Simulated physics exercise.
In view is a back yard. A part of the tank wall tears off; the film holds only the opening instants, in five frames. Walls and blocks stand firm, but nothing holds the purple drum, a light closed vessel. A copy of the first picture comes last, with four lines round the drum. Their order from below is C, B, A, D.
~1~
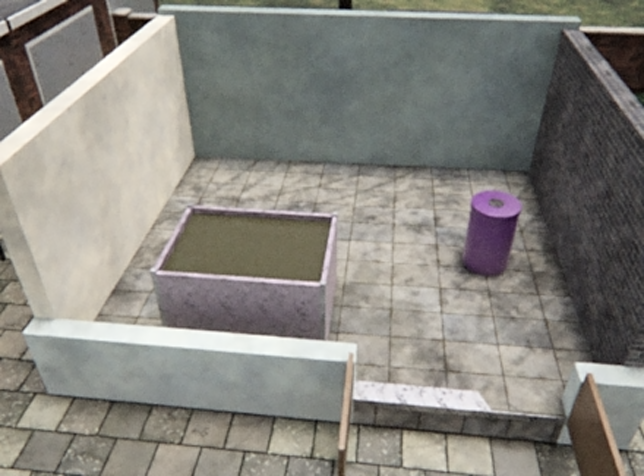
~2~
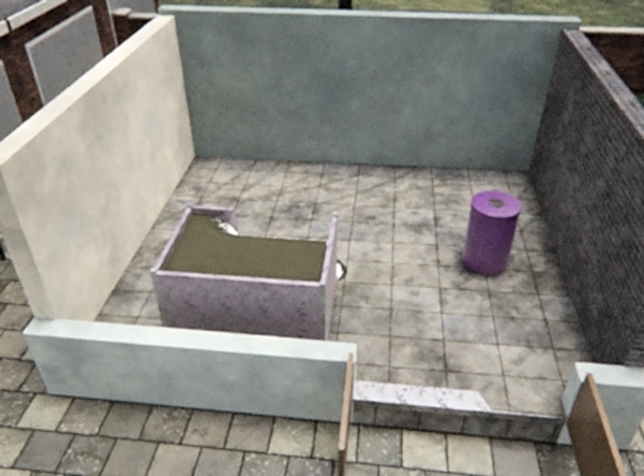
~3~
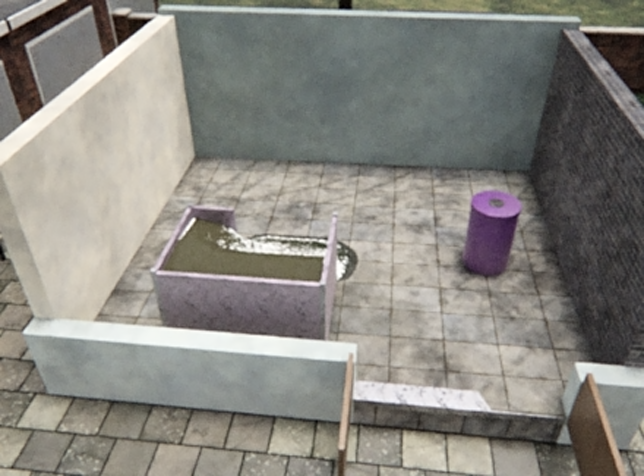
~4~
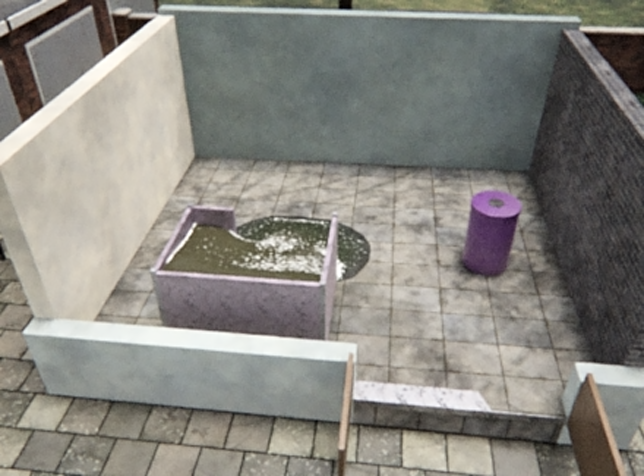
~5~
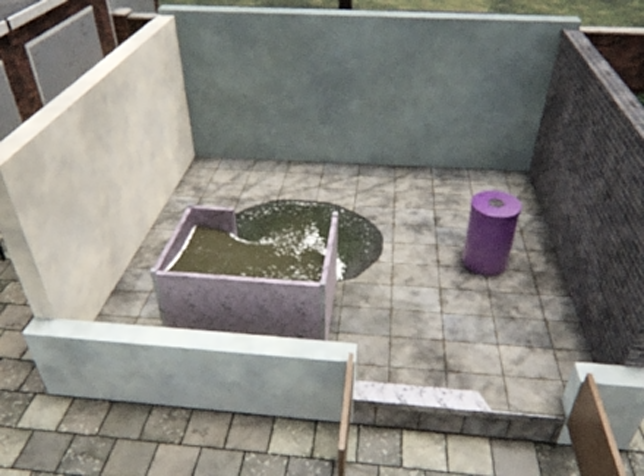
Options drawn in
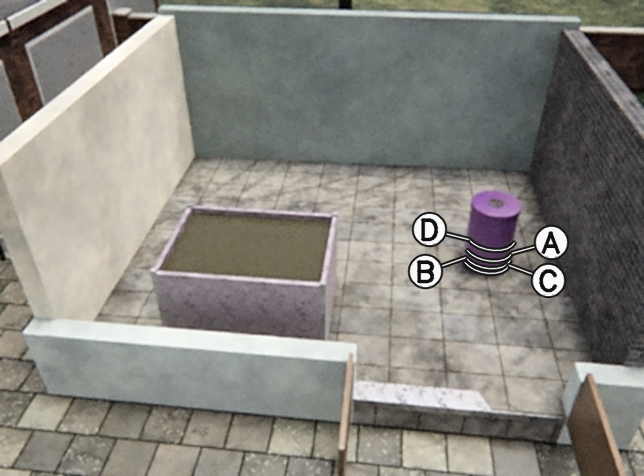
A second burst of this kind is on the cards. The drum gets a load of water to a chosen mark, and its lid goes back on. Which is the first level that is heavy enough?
The answer is level B.
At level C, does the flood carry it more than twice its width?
No.
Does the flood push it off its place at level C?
Yes, it does.
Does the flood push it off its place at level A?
No, not at all.
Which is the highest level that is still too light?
It is C.
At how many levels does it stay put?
Three of them.
On the marked copy, A at (491, 261); B at (489, 268); C at (488, 273); D at (493, 250); from the bottom up C, B, A, D.
For level A, it does not move.
For level B, it shifts by a finger or two and stays.
For level C, it is pushed about its own width away.
For level D, it does not move.
